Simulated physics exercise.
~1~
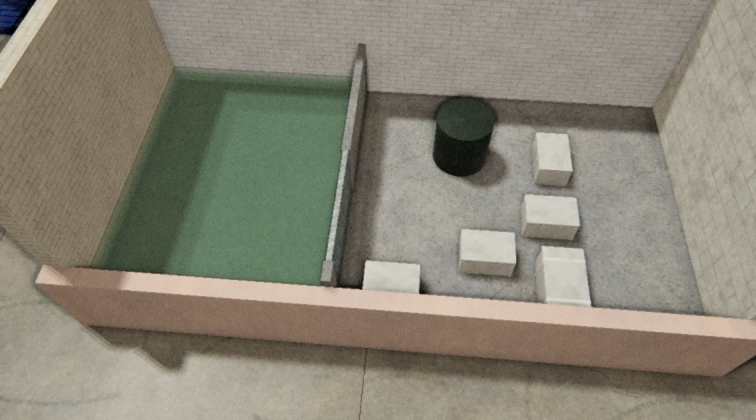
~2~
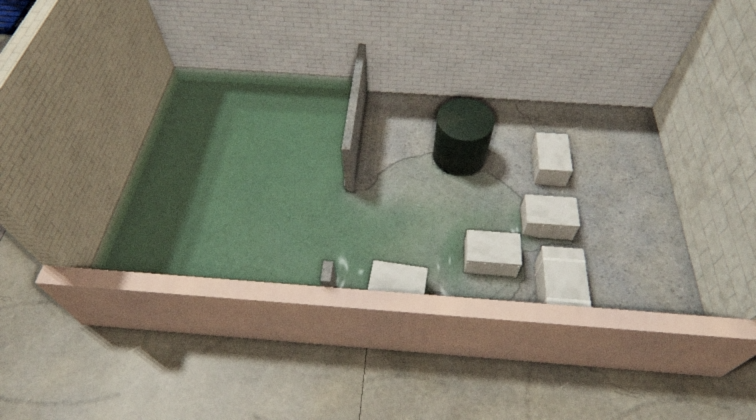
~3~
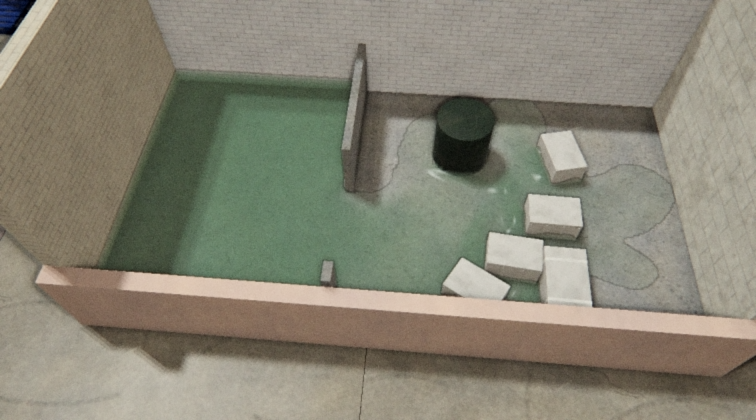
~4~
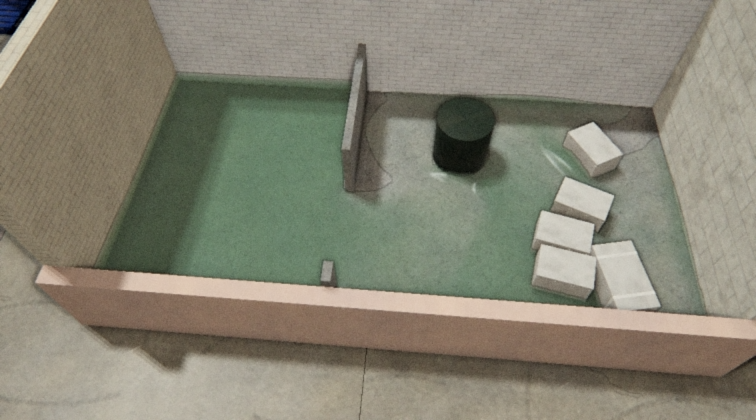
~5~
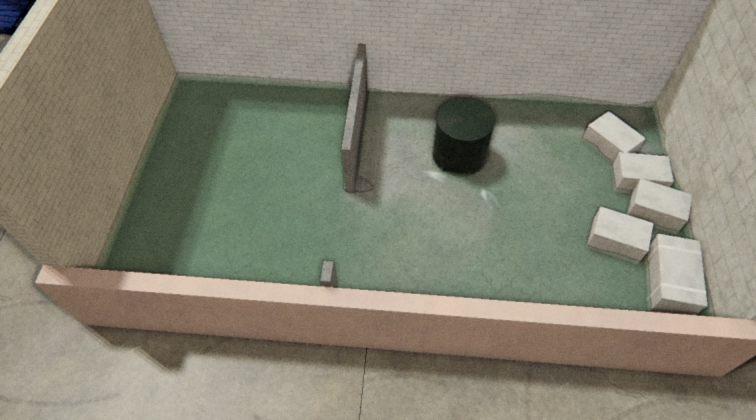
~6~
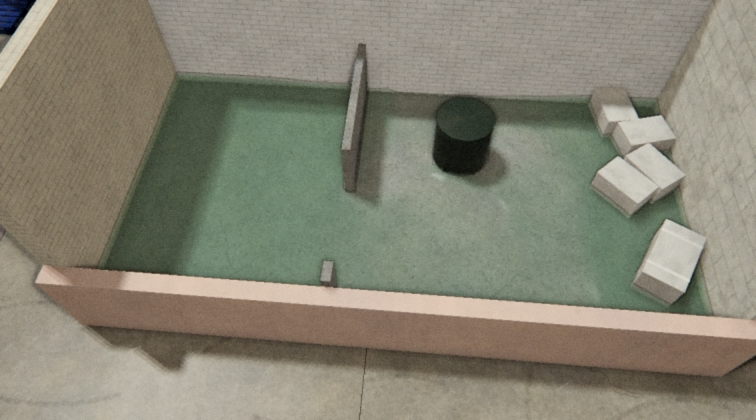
Green water burst through a gap in the dividing wall and spread across the dry right side, flowing around a dark round column and pushing five pale blocks rightward until they sat loosely bunched near the far right wall, with water covering both sides.
